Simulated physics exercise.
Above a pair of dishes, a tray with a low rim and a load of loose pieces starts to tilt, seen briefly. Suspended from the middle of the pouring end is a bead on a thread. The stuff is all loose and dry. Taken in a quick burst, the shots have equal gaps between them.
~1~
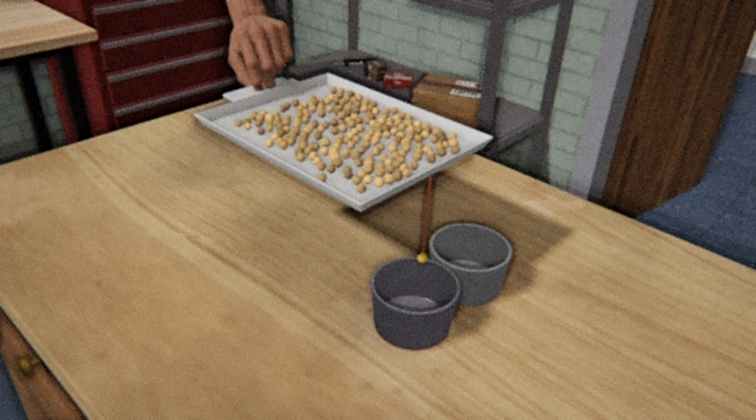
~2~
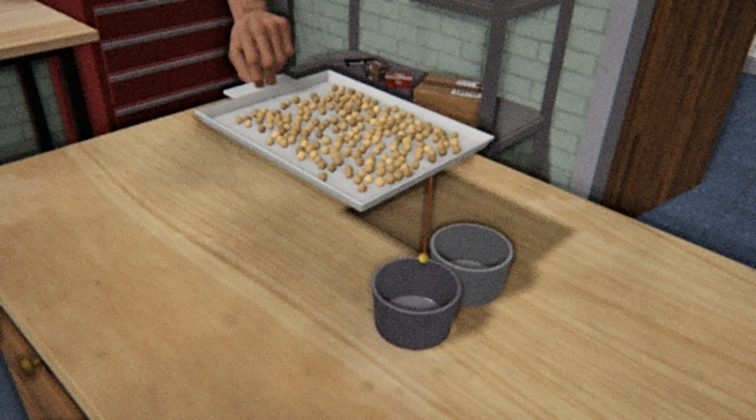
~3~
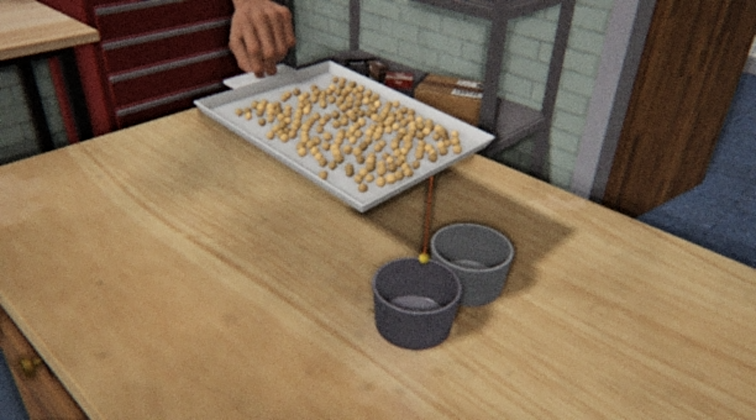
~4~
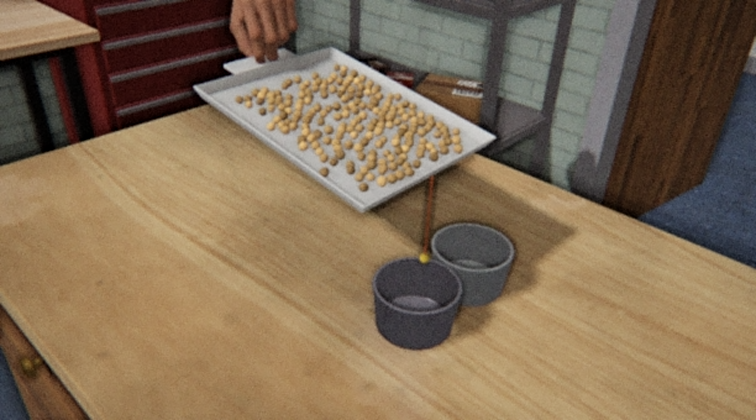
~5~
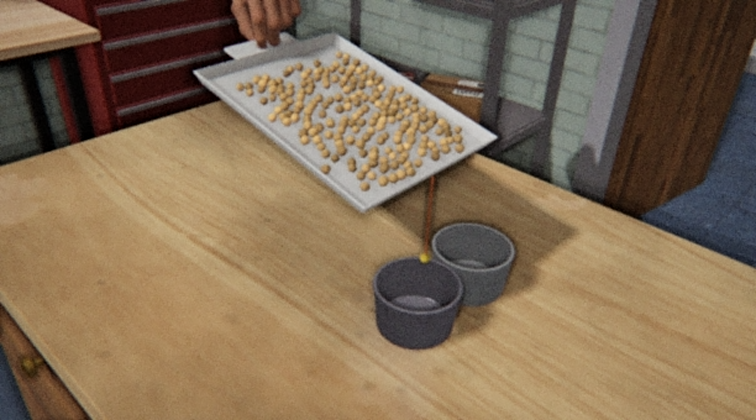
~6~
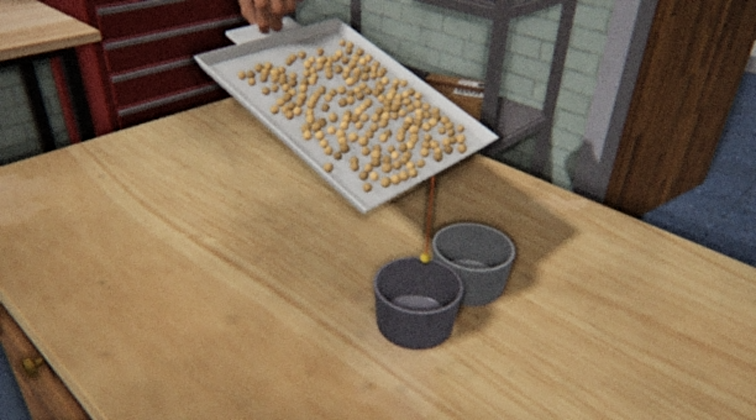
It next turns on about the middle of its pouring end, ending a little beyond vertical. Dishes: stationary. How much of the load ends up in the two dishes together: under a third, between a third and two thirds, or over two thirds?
Together the dishes get between a third and two thirds of it.
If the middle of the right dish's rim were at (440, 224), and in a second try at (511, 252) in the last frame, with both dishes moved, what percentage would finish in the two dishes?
First placement: Some 0 %; second placement: Some 60 %.
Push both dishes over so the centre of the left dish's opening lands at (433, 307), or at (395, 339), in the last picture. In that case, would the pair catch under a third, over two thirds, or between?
Try 1 - beyond two thirds; try 2 - beyond two thirds.
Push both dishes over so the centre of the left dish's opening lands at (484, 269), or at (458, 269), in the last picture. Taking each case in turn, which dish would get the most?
Run 1: The one on the left side. Run 2: The one on the left side.
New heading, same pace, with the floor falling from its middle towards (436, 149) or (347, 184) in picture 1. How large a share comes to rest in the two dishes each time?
70 and 20 per cent, in that order.
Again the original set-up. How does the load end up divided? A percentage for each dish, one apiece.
The left dish ends with 30 per cent of the load and the right dish with 20 per cent.
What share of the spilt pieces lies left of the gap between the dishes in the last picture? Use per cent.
Some 50 %.
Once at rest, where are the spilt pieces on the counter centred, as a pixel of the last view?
Those pieces end up centred close to (428, 387).
Soon after the last picture, tray tipped steeply; about two thirds on the tray; a small part in the left dish; a stray few in the right dish; a small part outside both; about a quarter in the air.
A little later, tray tipped right over; about a third in the left dish; a small part in the right dish; about half outside both; a stray few in the air.
Later still, tray tipped past a quarter turn; about a third in the left dish; about a quarter in the right dish; about half outside both.
At rest, tray tipped past a quarter turn; about a third in the left dish; about a quarter in the right dish; about half outside both.
